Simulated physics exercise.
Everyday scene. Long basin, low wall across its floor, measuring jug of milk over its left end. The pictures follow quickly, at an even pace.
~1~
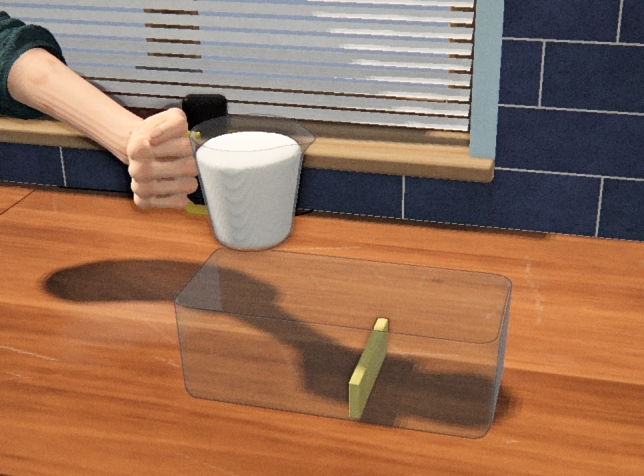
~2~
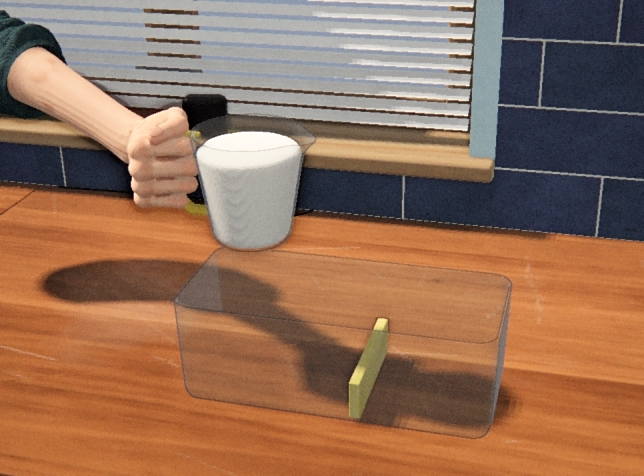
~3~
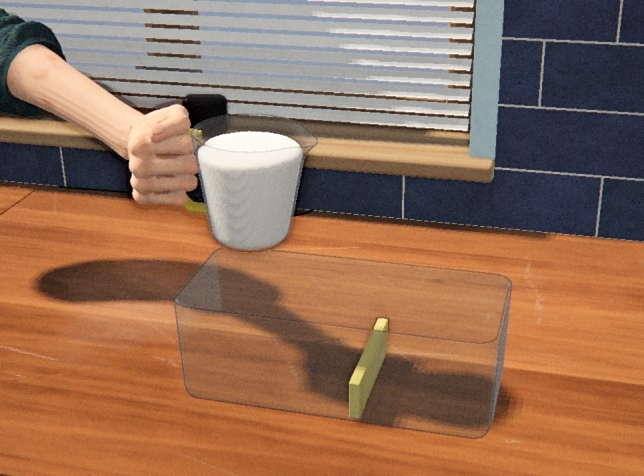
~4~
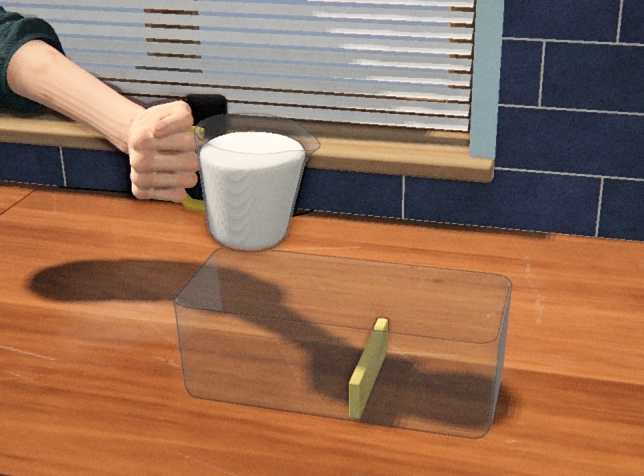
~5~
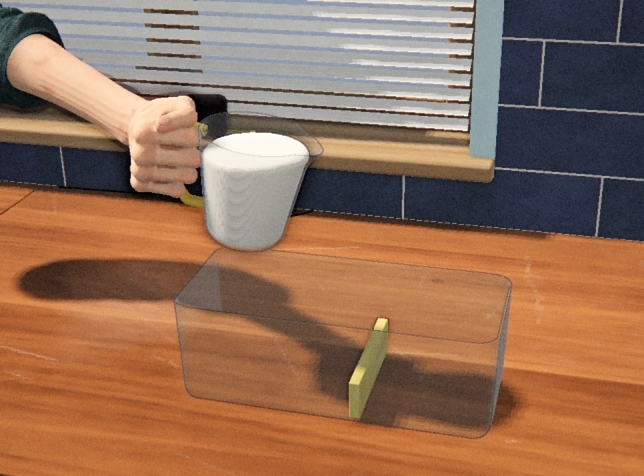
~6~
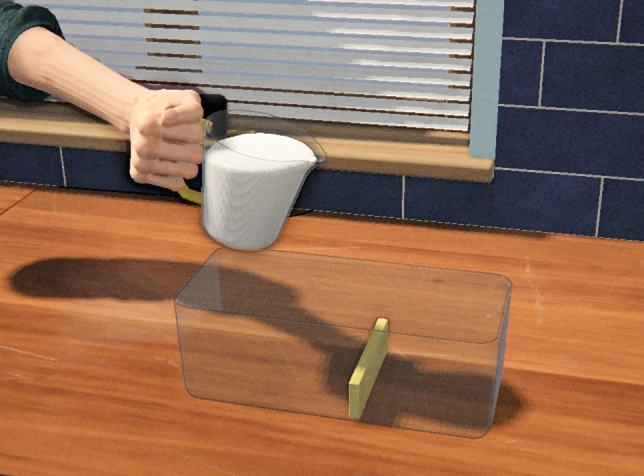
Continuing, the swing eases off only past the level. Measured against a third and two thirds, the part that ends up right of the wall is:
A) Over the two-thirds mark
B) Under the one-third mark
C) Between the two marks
Between the two marks (C).
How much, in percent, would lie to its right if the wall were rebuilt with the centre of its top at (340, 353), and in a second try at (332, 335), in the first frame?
Respectively 80 and 85 per cent, approximately.
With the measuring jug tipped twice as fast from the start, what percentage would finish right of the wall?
Roughly 30 in a hundred.
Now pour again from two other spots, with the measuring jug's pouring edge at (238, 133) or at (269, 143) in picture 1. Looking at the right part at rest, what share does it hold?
5 and 5 in a hundred.
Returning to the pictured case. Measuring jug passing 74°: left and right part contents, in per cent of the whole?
Left 0 %, right 15 %.
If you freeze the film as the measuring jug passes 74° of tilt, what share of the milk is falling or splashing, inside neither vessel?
It's close to 20 per cent.
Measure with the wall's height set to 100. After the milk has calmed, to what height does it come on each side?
30 per cent for the left part, 40 for the right.
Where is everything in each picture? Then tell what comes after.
In the first picture, tilt 0°; pouring edge (315, 139); surface from (202, 143) to (301, 151); the long basin's rim runs from (196, 275) to (505, 310); the wall's top is at (370, 351).
In the second picture, tilt 1°; pouring edge (315, 140); surface from (202, 143) to (301, 152).
In the third picture, tilt 2°; pouring edge (317, 142); surface from (203, 142) to (303, 153).
In the fourth picture, tilt 5°; pouring edge (320, 146); surface from (205, 143) to (306, 154).
In the fifth picture, tilt 10°; pouring edge (323, 152); surface from (209, 144) to (310, 155).
In the sixth picture, tilt 15°; pouring edge (326, 159); surface from (211, 146) to (317, 156).
A moment on, the measuring jug is tipped part way and 65 per cent is still to pour, 0 is left of the wall and 15 right of it.
Next, the measuring jug is tipped right over and 7 per cent is still to pour, 34 is left of the wall and 52 right of it.
Then the measuring jug is tipped right over and 0 per cent is still to pour, 46 is left of the wall and 53 right of it.
Later the measuring jug is tipped right over and 0 per cent is still to pour, 46 is left of the wall and 53 right of it.
Finally, 46 per cent lies left of the wall, 53 right of it and 1 outside.
